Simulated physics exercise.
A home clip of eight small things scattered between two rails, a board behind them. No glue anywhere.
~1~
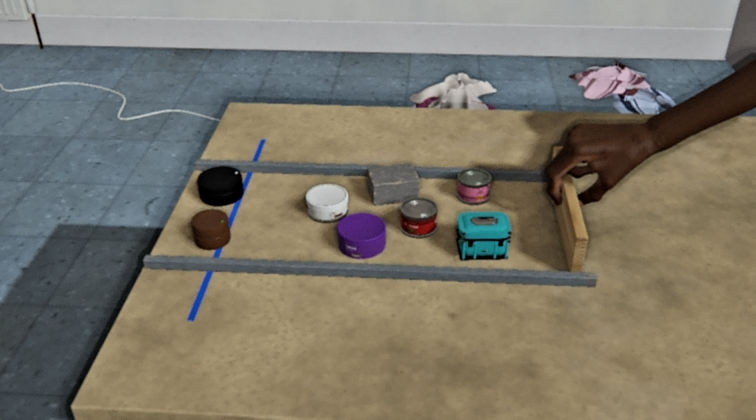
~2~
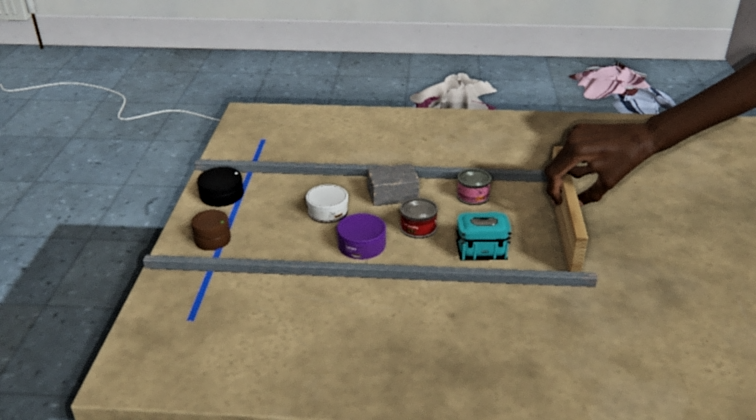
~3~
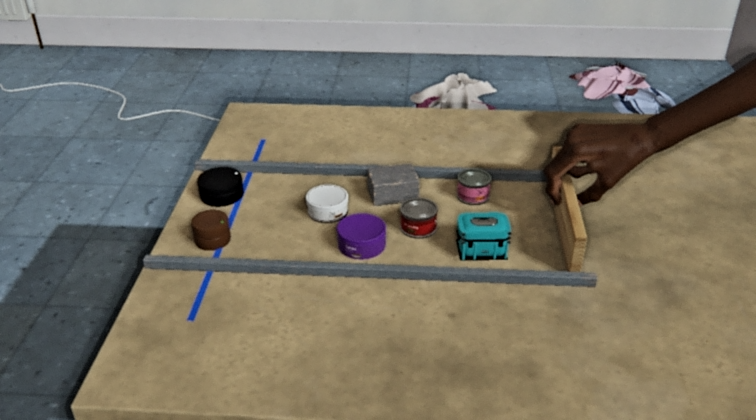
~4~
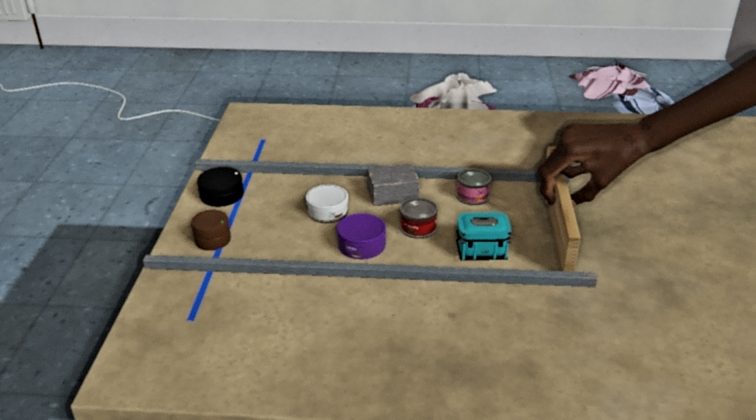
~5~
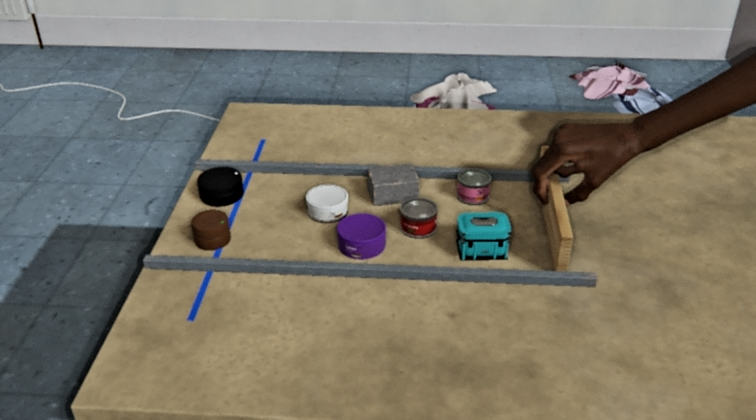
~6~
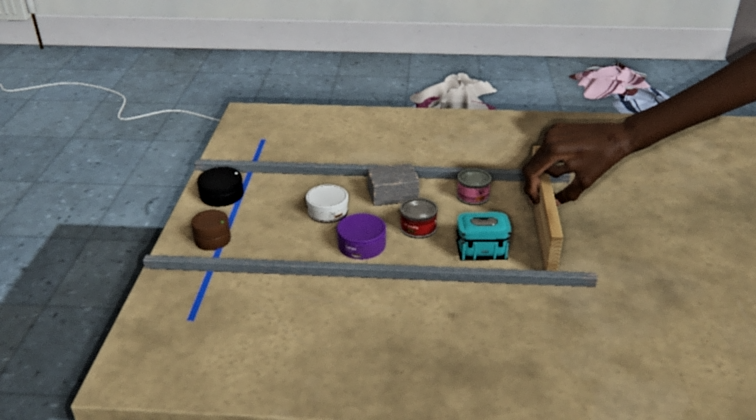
On a tan tabletop above a blue-grey tiled floor, seen from above at an angle by a still camera, two grey rails run across. Between them sit black and brown lids near a blue tape line at left, then white and purple tubs, a grey block, red and pink tins and a turquoise case. At right, a hand slides an upright wooden board slightly leftward, while the objects stay still.
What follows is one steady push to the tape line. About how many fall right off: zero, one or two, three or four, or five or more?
The number that fall off is three or four.
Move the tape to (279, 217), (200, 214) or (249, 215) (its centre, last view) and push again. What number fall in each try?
In that order 0, 5 and 2.
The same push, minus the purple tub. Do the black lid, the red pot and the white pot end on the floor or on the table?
The black lid falls, the red pot holds on, the white pot is kept.
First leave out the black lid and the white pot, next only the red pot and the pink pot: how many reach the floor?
Fallen: 2, and 3 in the other try.
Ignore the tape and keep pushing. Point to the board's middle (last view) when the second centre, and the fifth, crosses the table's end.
About (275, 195), then (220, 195).
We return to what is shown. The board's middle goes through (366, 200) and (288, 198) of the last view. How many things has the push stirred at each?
By then 6, and 8.
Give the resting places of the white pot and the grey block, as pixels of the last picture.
The white pot stops around (192, 195); the grey block around (191, 173).
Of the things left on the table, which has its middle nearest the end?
It is the grey block.
Soon after, none off yet; black lid at rest near (221, 186); brown lid at rest near (211, 230); white pot moving near (319, 206).
At rest, the number that fall off is three or four; fallen, purple tub, brown lid and black lid.
